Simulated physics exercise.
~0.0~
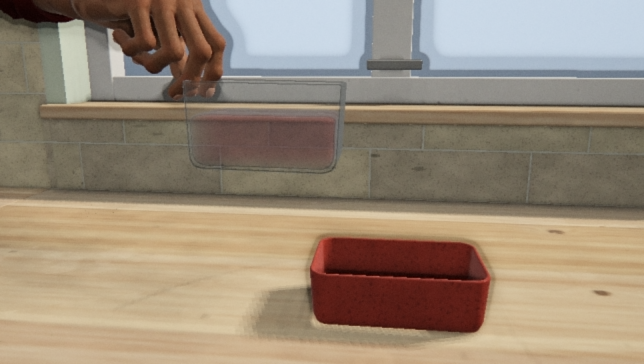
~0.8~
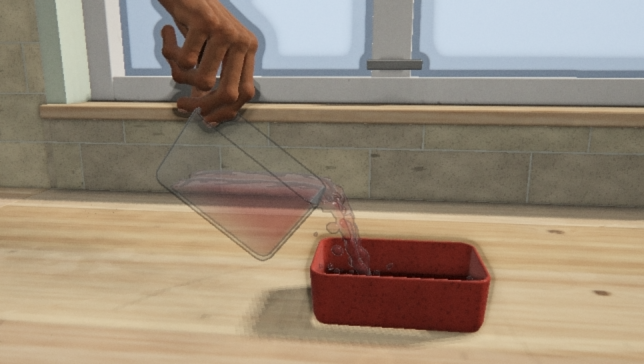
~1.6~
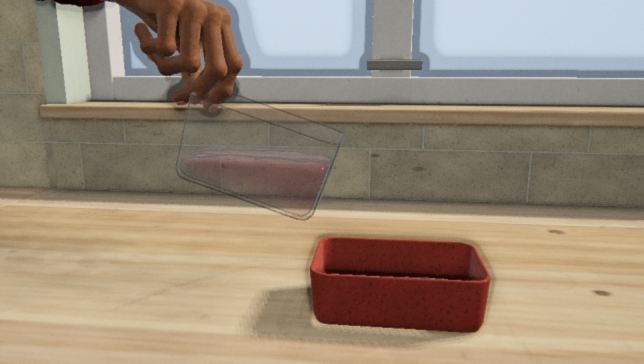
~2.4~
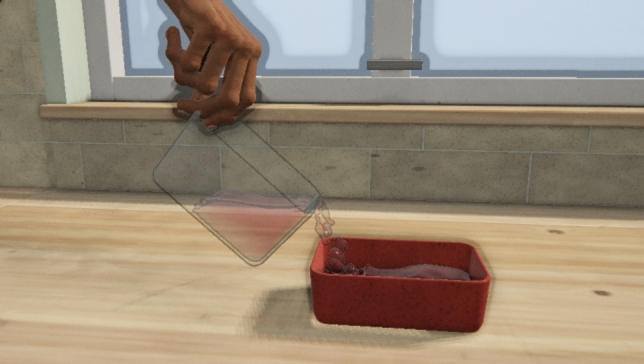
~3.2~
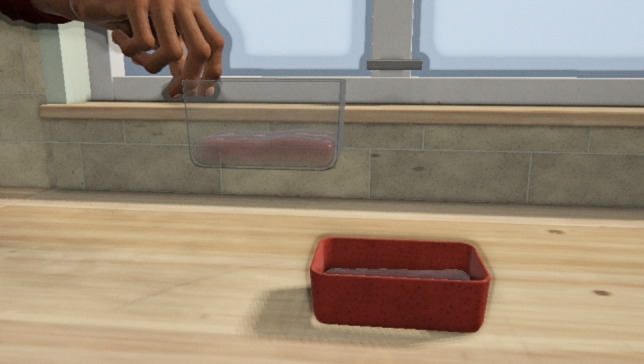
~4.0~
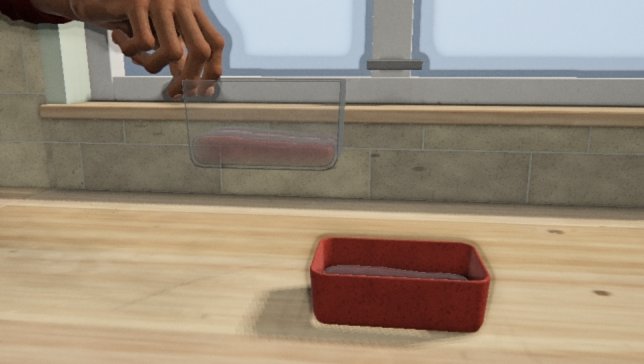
On a wooden worktop, a hand tips water from a clear tub into a red box twice.
